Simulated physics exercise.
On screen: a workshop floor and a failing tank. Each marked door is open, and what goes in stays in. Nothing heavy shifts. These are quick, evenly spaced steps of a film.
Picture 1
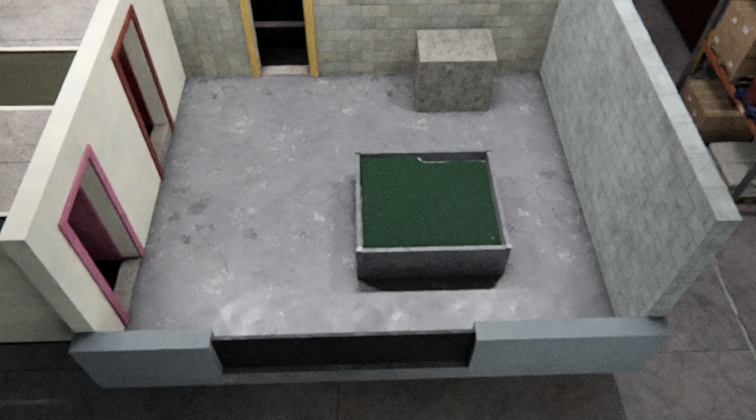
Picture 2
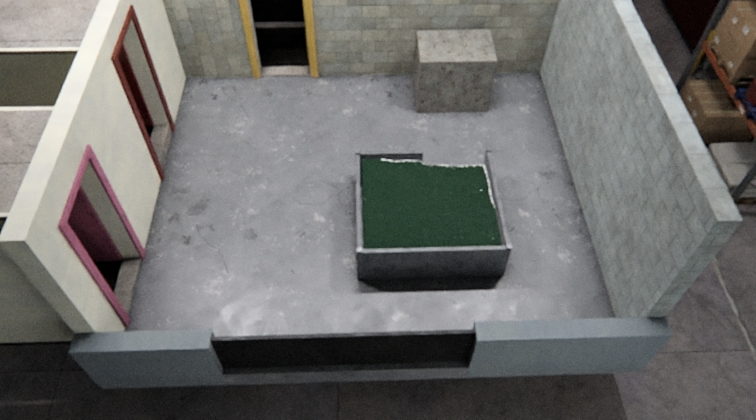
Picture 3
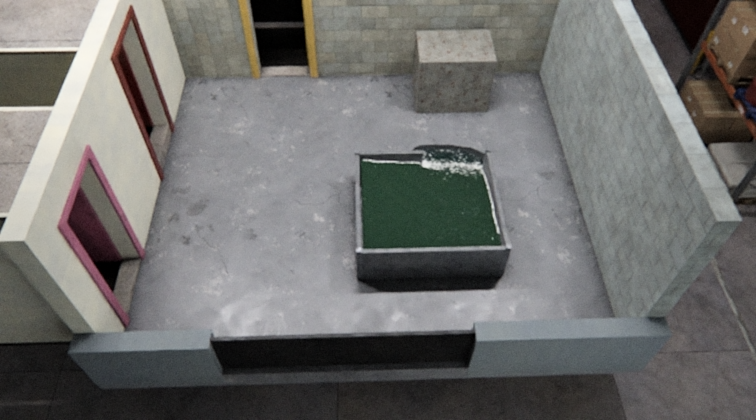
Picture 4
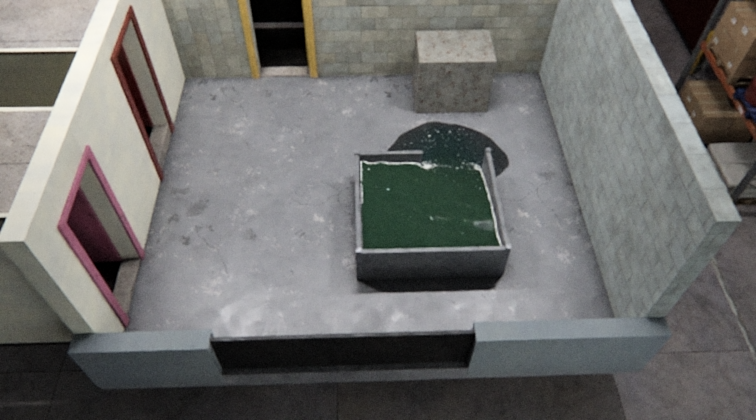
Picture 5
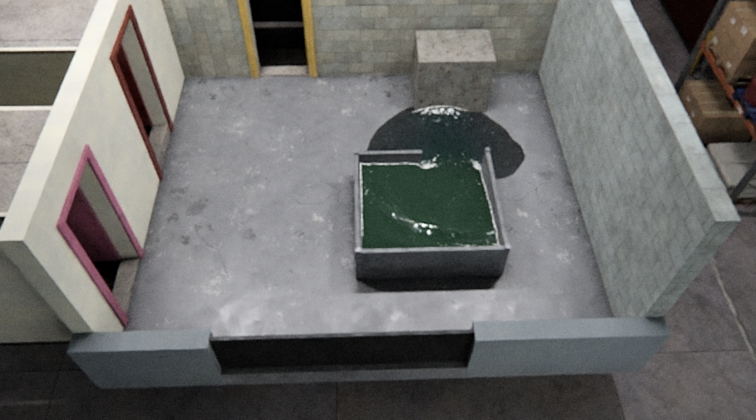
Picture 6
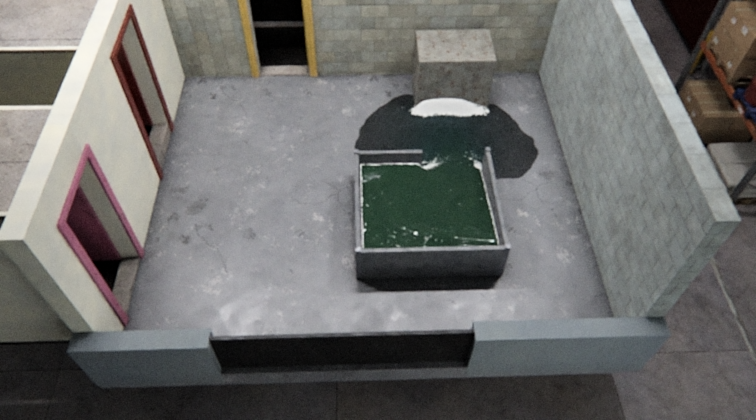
Green-looking water in a square tank pours out through a gap in the far side, spreading across the grey workshop floor in a widening dark pool that reaches the concrete block behind, where white froth gathers along its base.
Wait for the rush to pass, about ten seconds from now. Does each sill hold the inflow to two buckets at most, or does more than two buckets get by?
One by one: The red door will receive two buckets or fewer; the yellow door will receive over two buckets; the pink door will receive two buckets or fewer.
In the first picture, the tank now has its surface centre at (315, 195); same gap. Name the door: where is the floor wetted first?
My pick is the yellow-painted one.
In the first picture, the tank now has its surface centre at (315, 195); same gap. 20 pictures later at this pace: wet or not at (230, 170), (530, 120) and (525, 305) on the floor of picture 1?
I'd say still dry for the first, swamped for the second and still dry for the third.
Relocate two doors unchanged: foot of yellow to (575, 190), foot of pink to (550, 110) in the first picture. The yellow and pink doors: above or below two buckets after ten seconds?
Result - the yellow door stays within limits while the pink door exceeds the limit.
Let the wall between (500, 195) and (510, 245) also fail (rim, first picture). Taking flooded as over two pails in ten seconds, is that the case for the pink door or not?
Note: Pink door admits more.
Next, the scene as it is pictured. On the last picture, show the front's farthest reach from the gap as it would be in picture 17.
My guess is roughly (237, 79).
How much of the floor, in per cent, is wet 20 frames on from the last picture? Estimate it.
Estimate: Some 45 in a hundred.
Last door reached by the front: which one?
That would be the pink one.
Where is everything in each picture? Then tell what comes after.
Still water in the water tank at (428, 200), in the first frame.
Water pours out on the water tank's far side and has run to a hidden place, in the second frame.
Water pours out on the water tank's far side and has run to (422, 150), in the third frame.
The front is at (430, 127), out from the gap on the water tank's far side, in the fourth frame.
The front is at (413, 112), out from the gap on the water tank's far side, in the fifth frame.
Water pours out on the water tank's far side and has run to (406, 99), in the sixth frame.
A moment on, water covers 20 % of the floor; the red door not reached, the yellow door not reached, the pink door not reached.
Next, water covers 25 % of the floor; the red door not reached, the yellow door wet at the sill, nothing in, the pink door not reached.
Then, water covers 45 % of the floor; the red door not reached, the yellow door under two buckets in, the pink door not reached.
Later, water covers 70 % of the floor; the red door wet at the sill, nothing in, the yellow door over two buckets in, the pink door wet at the sill, nothing in.
In the end, water covers 95 % of the floor; the red door wet at the sill, nothing in, the yellow door over two buckets in, the pink door wet at the sill, nothing in.
